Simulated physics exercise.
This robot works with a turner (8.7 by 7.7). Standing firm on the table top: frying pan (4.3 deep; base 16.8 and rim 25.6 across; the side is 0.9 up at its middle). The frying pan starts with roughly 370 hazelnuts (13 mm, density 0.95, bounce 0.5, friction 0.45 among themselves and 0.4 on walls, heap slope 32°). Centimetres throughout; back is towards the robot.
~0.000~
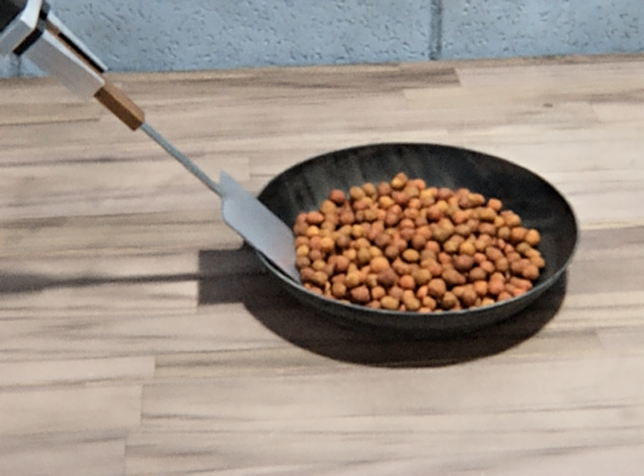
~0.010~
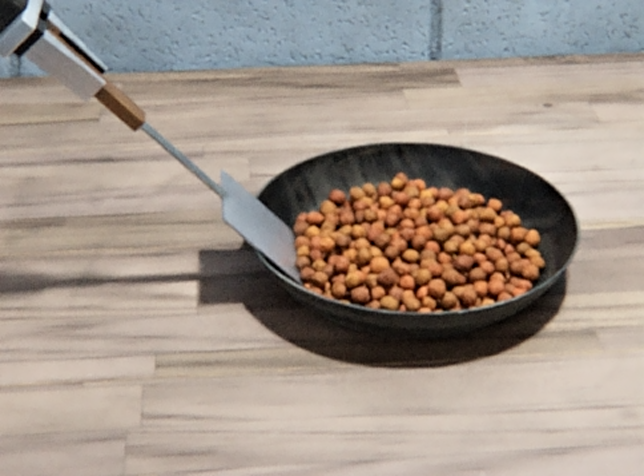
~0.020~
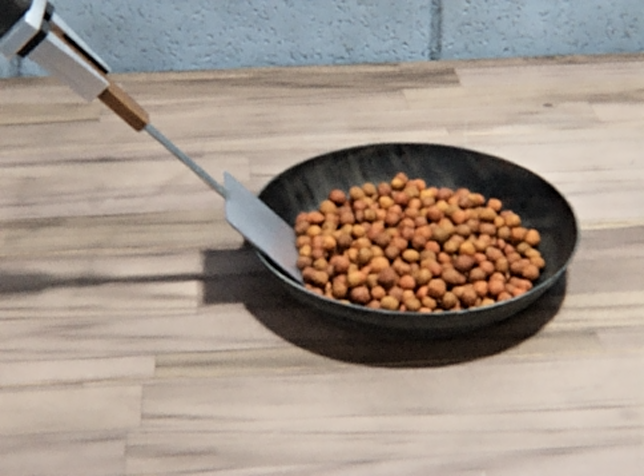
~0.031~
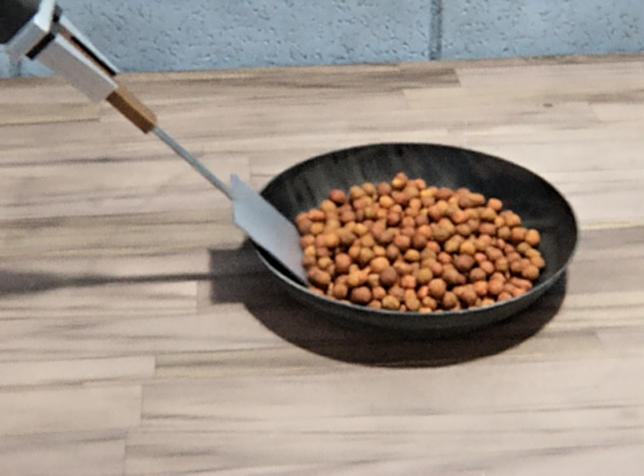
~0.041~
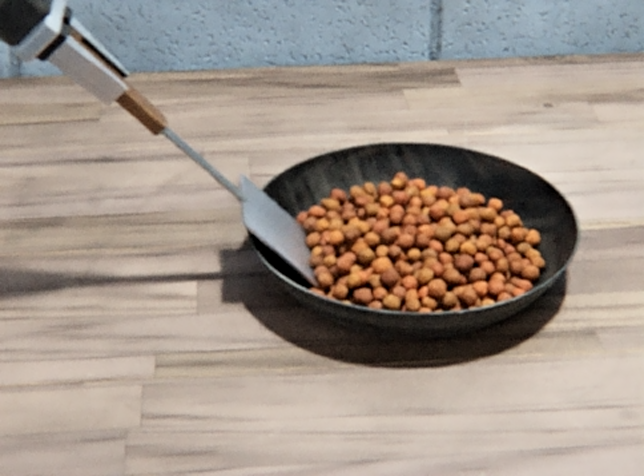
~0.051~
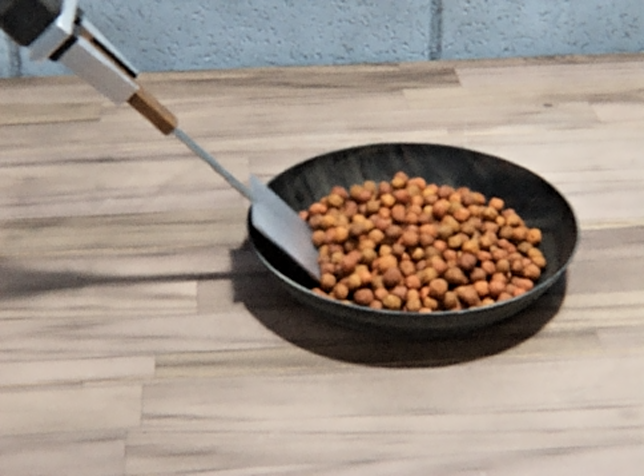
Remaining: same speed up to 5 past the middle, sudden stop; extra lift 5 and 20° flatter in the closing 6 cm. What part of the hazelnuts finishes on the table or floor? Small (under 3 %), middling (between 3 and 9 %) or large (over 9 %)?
A middling share, between 3 and 9 %, ends on the table or floor.
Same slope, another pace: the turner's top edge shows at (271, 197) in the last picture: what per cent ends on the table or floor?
About 10 per cent.
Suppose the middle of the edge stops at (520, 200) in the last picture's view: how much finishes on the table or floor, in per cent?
Some 15 per cent.
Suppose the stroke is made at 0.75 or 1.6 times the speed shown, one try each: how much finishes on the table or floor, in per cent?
About 0 and 10 per cent.
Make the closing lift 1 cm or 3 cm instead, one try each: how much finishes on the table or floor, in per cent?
Some 0 and 0 per cent.
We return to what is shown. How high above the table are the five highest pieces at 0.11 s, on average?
About 4 cm.
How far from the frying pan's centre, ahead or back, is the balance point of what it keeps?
About 3.5 cm ahead.
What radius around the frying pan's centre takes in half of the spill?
Some 28 cm.
By 0.11 s, sloping 48°, highest piece 5 above the table; 370 in the frying pan.
By 0.16 s, sloping 40°, highest piece 6 above the table; 370 in the frying pan.
By 0.39 s, sloping 28°, highest piece 6 above the table; 353 in the frying pan, 15 on the table or floor, 2 on the blade or in flight.
By 1.44 s, sloping 28°, highest piece 5 above the table; 353 in the frying pan, 17 on the table or floor.
Final count, 353 in the frying pan, 17 on the table or floor. That is 5 % on the table or floor.
